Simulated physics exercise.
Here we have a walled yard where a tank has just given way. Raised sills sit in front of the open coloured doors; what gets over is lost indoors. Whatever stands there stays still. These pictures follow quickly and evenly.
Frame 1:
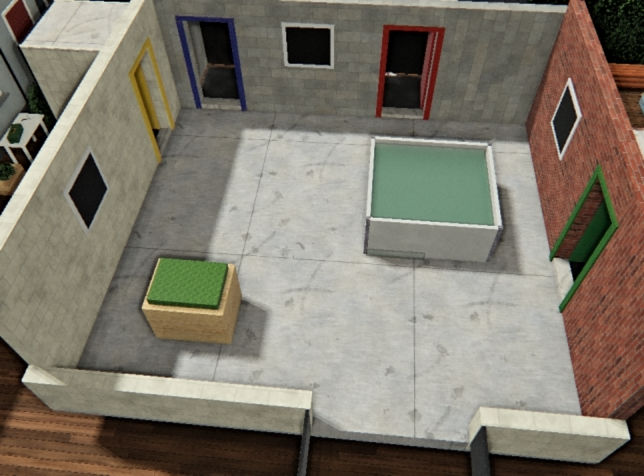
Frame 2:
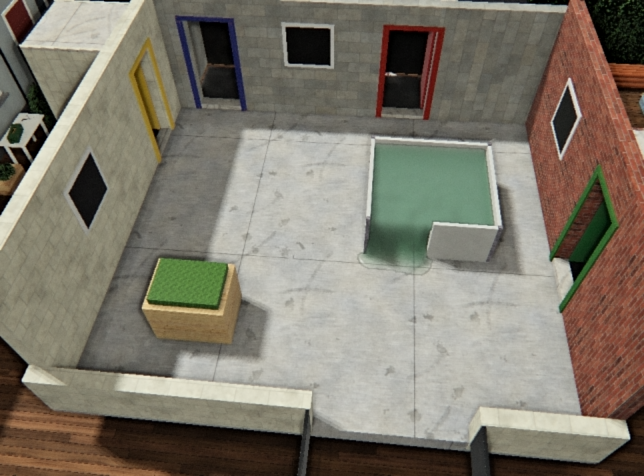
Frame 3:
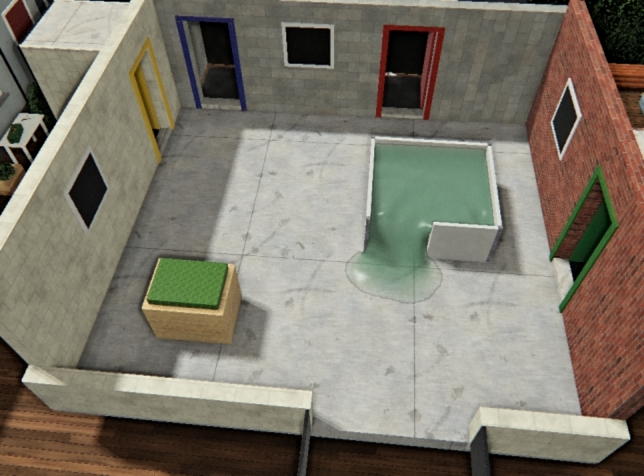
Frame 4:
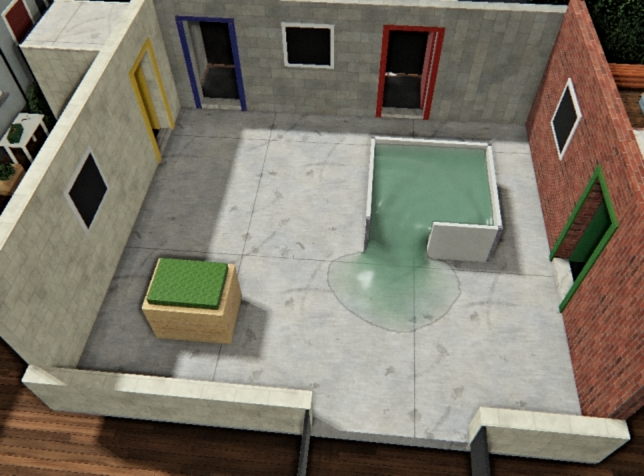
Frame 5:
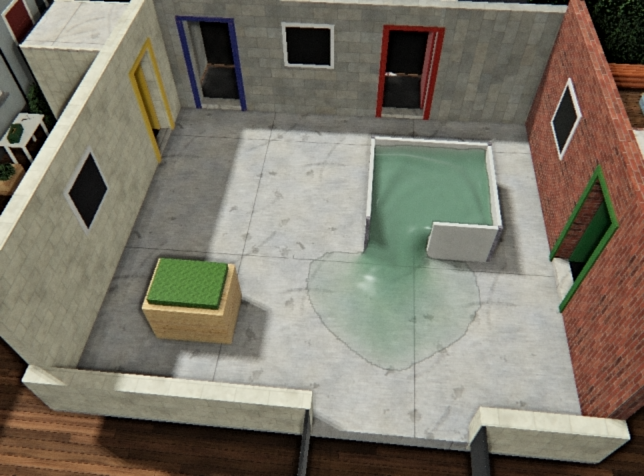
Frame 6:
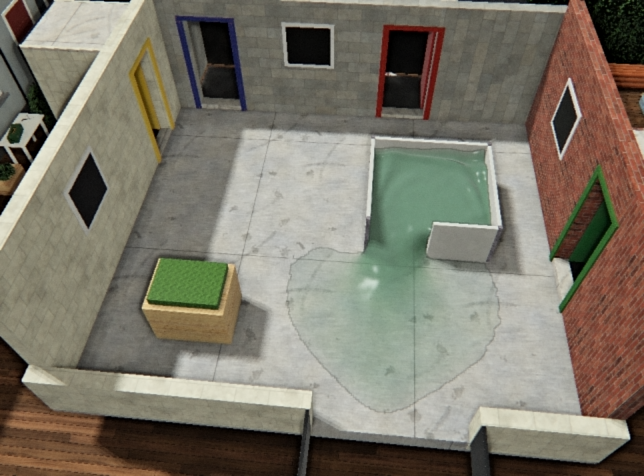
Green water pours from a gap in the tank and spreads across the yard floor.
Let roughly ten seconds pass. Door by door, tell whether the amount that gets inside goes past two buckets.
Door by door: The red door stays at two buckets or less, the green door stays at two buckets or less, the blue door stays at two buckets or less, the yellow door stays at two buckets or less.
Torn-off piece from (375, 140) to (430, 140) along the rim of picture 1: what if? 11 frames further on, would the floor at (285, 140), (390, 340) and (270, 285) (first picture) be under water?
Result, in sequence: Sodden, spared by the spill, spared by the spill.
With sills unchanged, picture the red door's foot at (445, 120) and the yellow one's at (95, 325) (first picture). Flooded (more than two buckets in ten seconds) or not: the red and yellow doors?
Note - red ends up short of it; yellow ends up above it.
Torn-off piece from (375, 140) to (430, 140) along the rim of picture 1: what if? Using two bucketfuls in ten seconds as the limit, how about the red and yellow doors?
The red door tops the limit and the yellow door tops the limit.
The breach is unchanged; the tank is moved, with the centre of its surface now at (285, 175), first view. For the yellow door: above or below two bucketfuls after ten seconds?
As I read it, the yellow door tops the threshold.
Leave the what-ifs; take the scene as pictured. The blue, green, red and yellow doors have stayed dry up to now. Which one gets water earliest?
I say the door marked green.
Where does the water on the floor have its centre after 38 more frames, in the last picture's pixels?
At about (336, 268).
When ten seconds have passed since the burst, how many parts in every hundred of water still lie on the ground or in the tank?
I'd say around 54 per cent.
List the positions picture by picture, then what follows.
In the first picture, the water tank at (432, 183) is whole and still.
In the second picture, water pours out at (398, 241) and has run to (361, 256).
In the third picture, the front is at (416, 298), out from the gap at (398, 243).
In the fourth picture, the front is at (401, 329), out from the gap at (398, 244).
In the fifth picture, water pours out at (398, 244) and has run to (381, 362).
In the sixth picture, the front is at a hidden place, out from the gap at (398, 244).
A moment on, water covers 25 % of the floor; the red door not reached, the green door not reached, the blue door not reached, the yellow door not reached.
Next, water covers 30 % of the floor; the red door not reached, the green door wet at the sill, nothing in, the blue door not reached, the yellow door not reached.
Then, water covers 40 % of the floor; the red door not reached, the green door wet at the sill, nothing in, the blue door not reached, the yellow door not reached.
Later, water covers 70 % of the floor; the red door not reached, the green door wet at the sill, nothing in, the blue door wet at the sill, nothing in, the yellow door wet at the sill, nothing in.
In the end, water covers 85 % of the floor; the red door wet at the sill, nothing in, the green door wet at the sill, nothing in, the blue door wet at the sill, nothing in, the yellow door under two buckets in.
